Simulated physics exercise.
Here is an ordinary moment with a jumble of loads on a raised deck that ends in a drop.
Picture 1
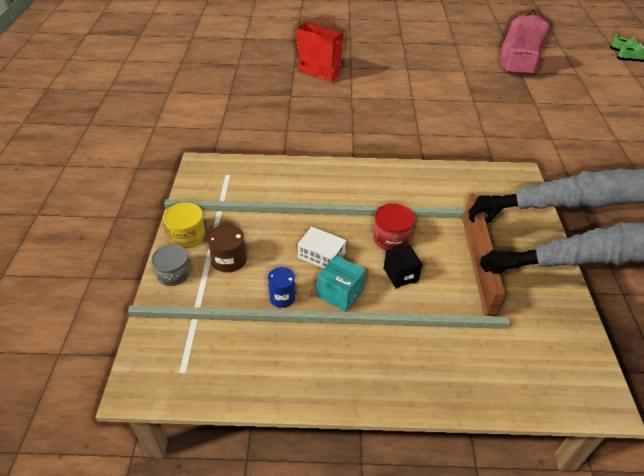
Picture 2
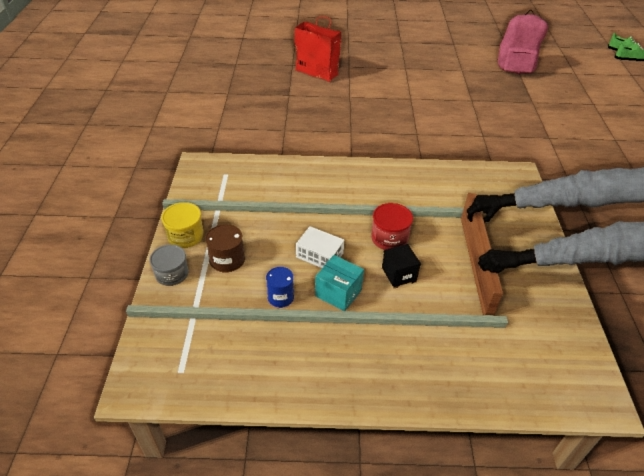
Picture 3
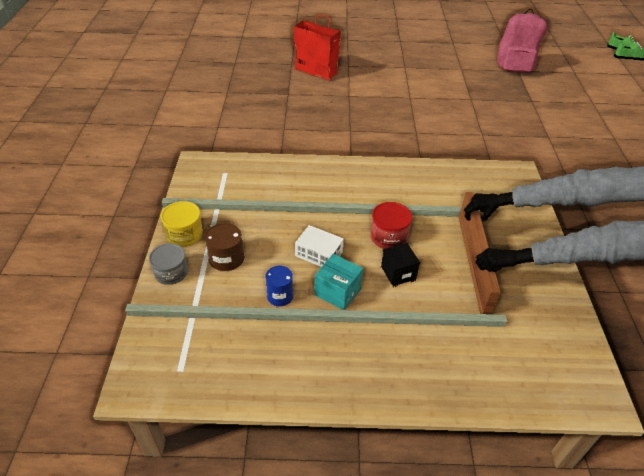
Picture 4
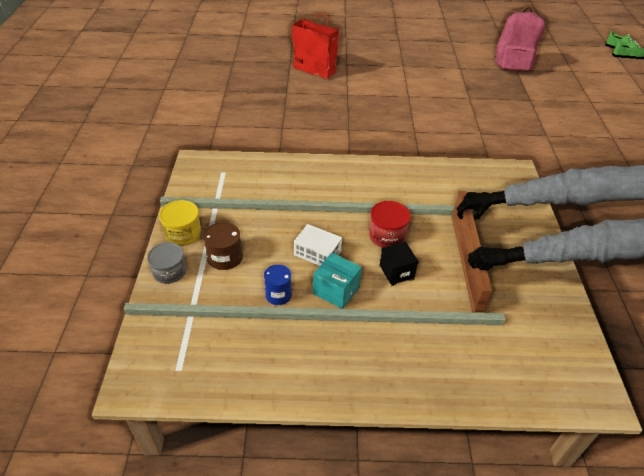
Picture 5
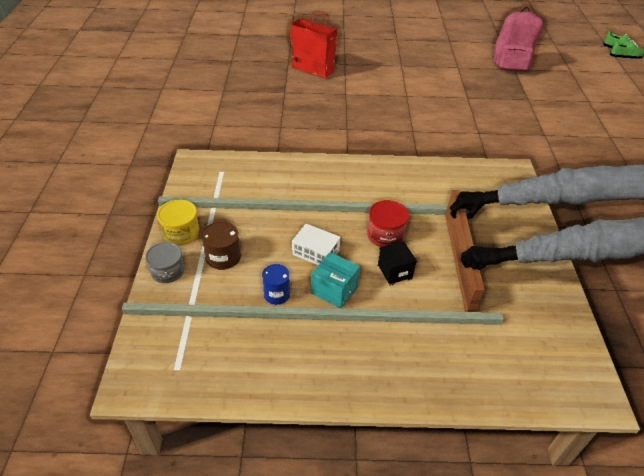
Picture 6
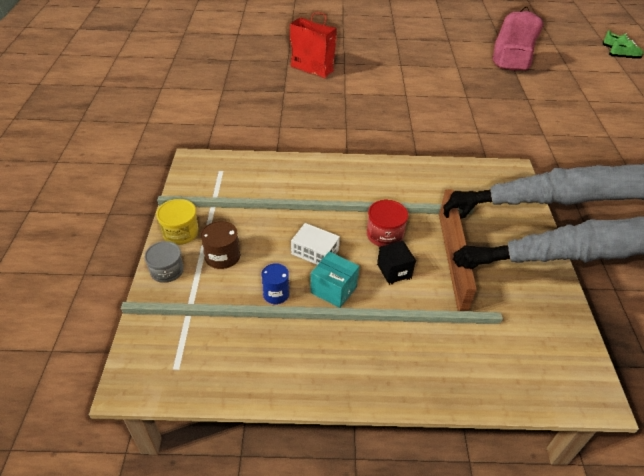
On a wooden table, two gloved hands slide a plank slightly left toward scattered containers.
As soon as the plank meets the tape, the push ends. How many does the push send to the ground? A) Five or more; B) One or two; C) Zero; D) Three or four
Answer: B.
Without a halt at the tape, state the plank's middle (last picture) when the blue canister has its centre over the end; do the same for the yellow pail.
First it's close to (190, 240), next close to (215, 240).
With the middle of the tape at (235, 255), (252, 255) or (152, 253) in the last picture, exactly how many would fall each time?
Result per try: 0; 0; 8.
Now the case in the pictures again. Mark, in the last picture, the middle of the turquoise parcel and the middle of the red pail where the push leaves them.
The one named first is at (173, 285), the next at (188, 214).
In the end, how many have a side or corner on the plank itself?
The count in contact is 3.
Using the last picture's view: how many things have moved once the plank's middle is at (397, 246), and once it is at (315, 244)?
2 by the first point, 5 by the second.
Early on, none off yet; grey pail at rest near (165, 262); yellow pail at rest near (178, 222); brown canister at rest near (221, 245).
A while later, none off yet; grey pail at rest near (165, 262); yellow pail at rest near (178, 222); brown canister travelled a little near (214, 247).
Finally, the number that fall off is one or two; lost, yellow pail and grey pail.
